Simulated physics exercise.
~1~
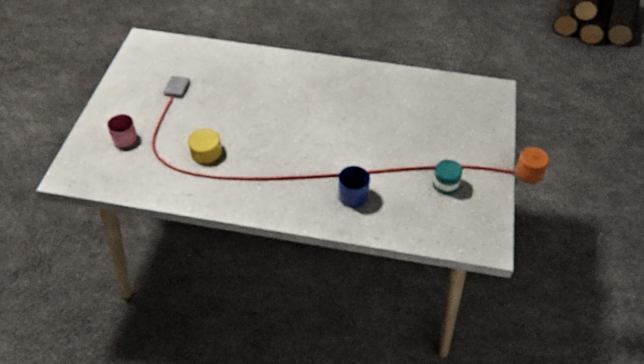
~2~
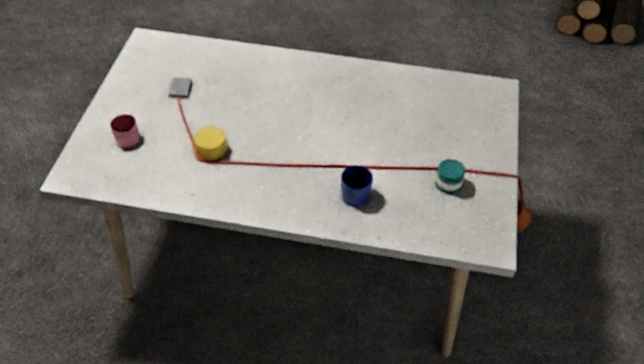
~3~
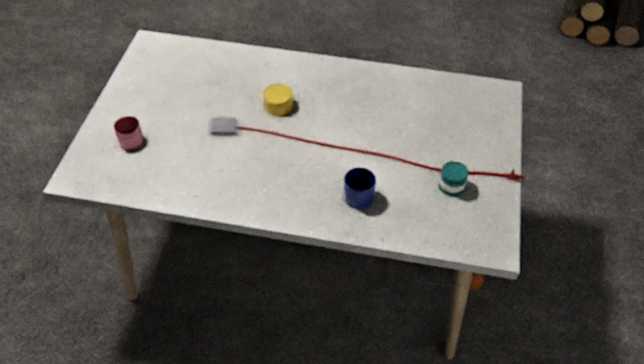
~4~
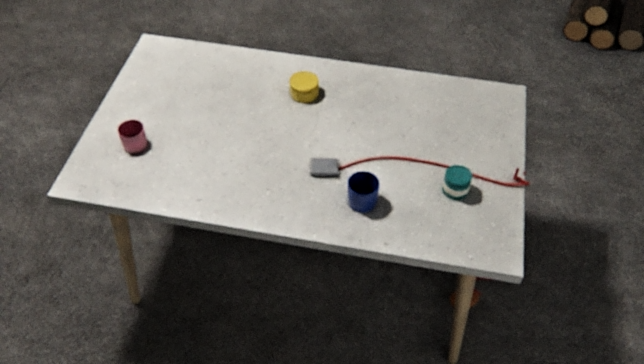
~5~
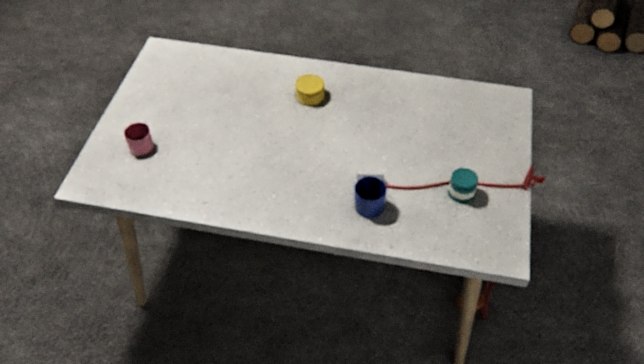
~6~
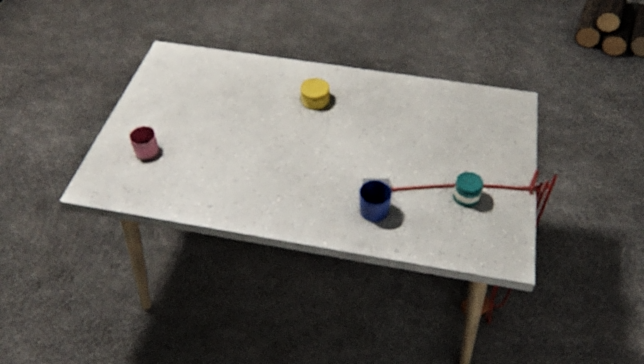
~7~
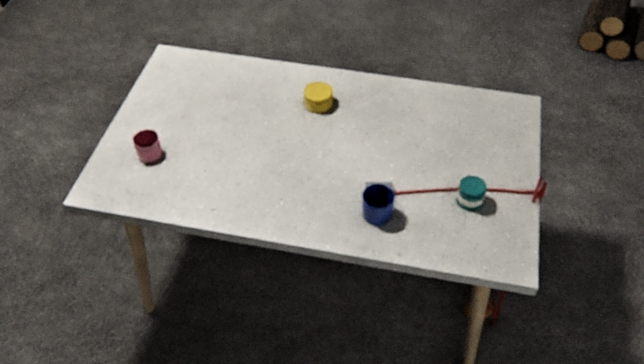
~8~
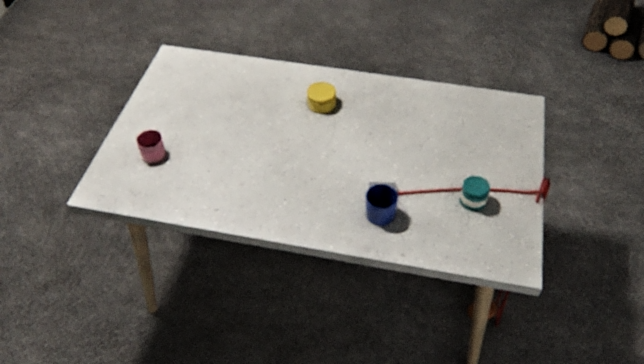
On a pale table, an orange speaker tied by a red cable to a grey phone dropped off the right edge, dragging the phone rightward and knocking the yellow tub aside, until the phone stopped by the blue mug with the cable stretched past the teal canister.
